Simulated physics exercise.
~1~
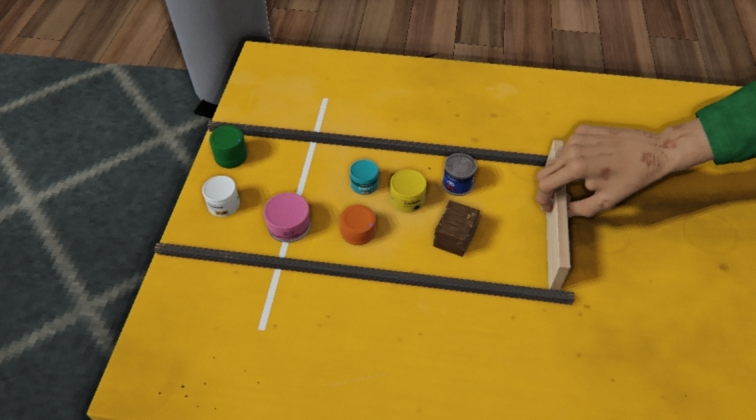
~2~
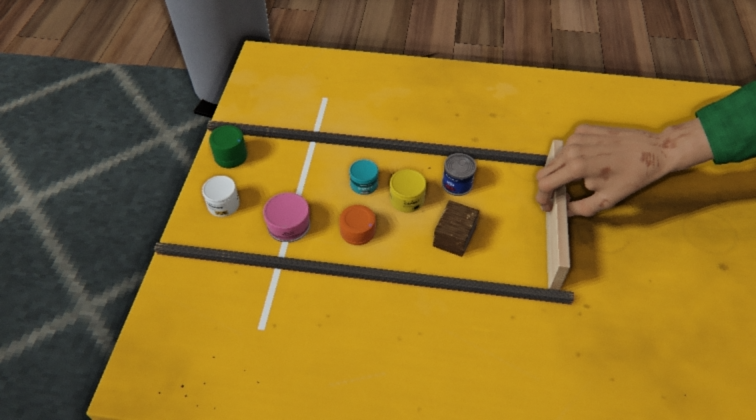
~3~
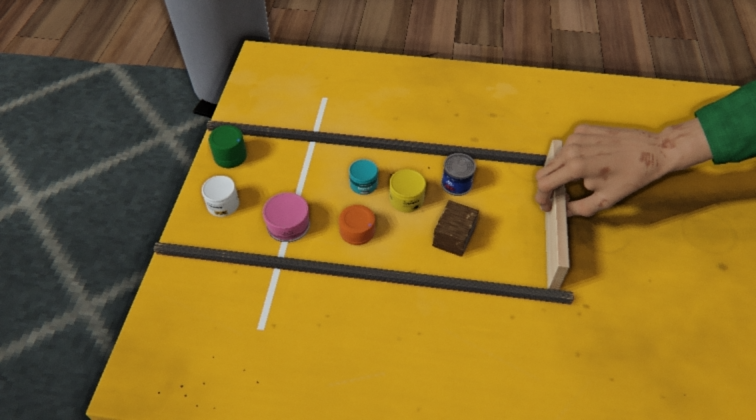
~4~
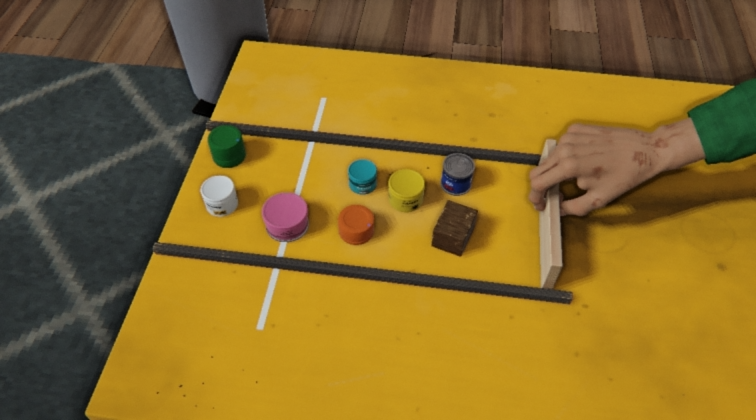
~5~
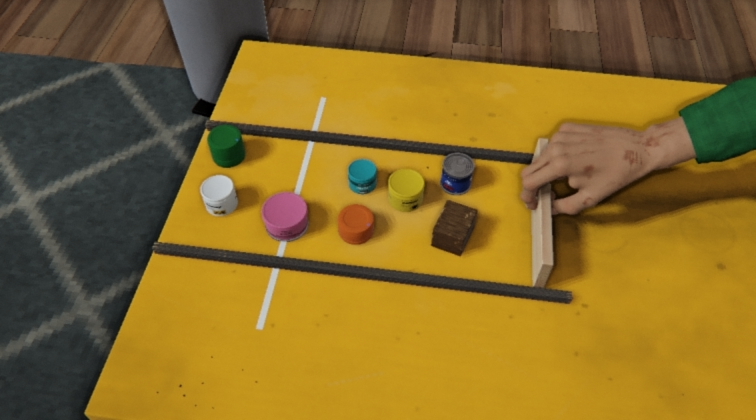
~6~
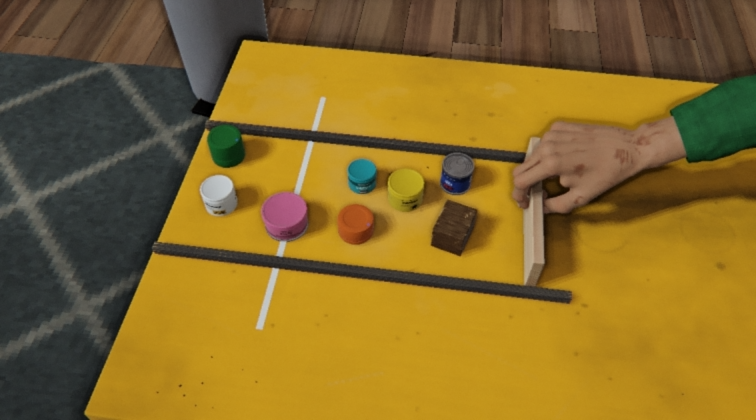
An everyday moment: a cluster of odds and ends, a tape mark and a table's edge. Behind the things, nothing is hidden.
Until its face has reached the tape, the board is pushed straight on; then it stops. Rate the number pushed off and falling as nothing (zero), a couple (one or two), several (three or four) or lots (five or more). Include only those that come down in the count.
It is nothing.
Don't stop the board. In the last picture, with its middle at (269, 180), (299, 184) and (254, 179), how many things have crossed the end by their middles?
Middles past end - pos 1: 0, pos 2: 0, pos 3: 1.
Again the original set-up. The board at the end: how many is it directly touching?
At rest, 3 are in contact.
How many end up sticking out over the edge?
0 overhanging.
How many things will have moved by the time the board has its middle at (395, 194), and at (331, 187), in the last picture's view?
First 5, then 7.
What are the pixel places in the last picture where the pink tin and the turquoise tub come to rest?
In the last picture the first middle sits at (197, 219) and the other at (261, 165).
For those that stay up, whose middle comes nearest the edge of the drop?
Foremost is the white tub.
Soon after, none off yet; green lid at rest near (226, 146); white tub at rest near (219, 196); pink tin at rest near (286, 217).
After that, none off yet; green lid at rest near (226, 146); white tub moving near (214, 194); pink tin displaced about its own width near (241, 214).
In the end, the number that fall off is zero.
